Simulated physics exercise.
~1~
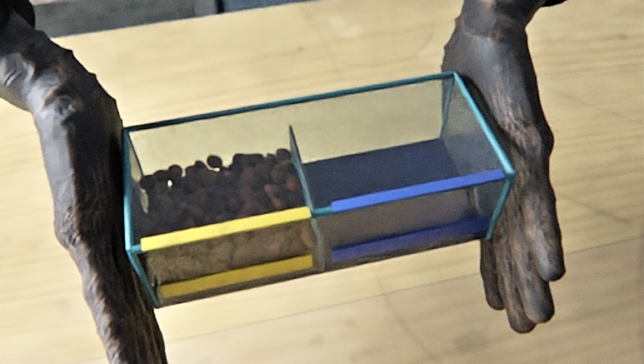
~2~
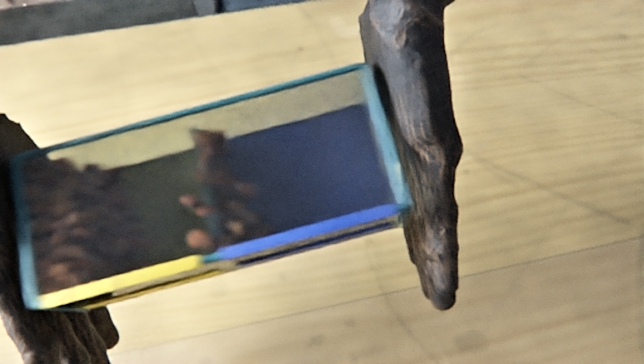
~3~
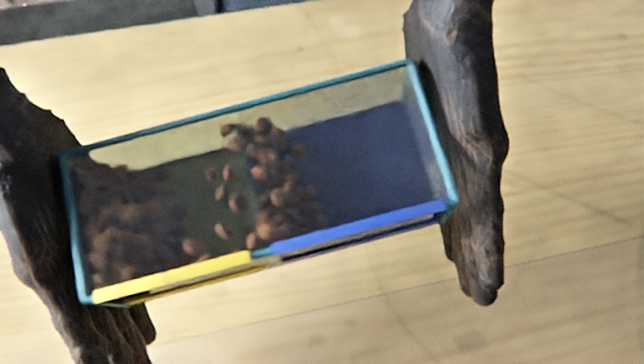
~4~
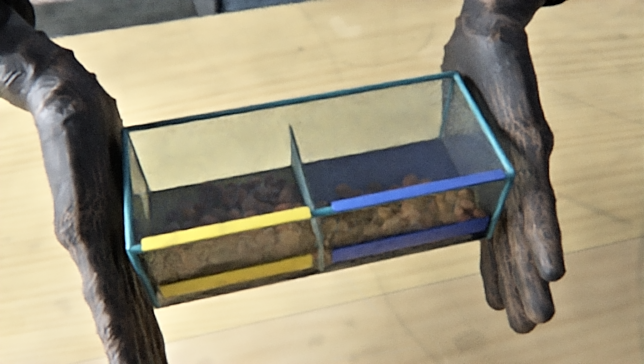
Above a pale wooden tabletop, two dark, rough hands that look like carved wood hold a clear, teal-edged box by its ends. Brown bits of kibble are heaped in the left compartment, marked with yellow strips, while the blue-marked one on the right is empty. The hands carry the box to the left and tip its top toward the viewer, and pieces tumble around the divider into the blue side. Still tipped, the box shifts a little back to the right. It finally returns to its starting pose, with kibble lying low in both compartments, more of it in the yellow.
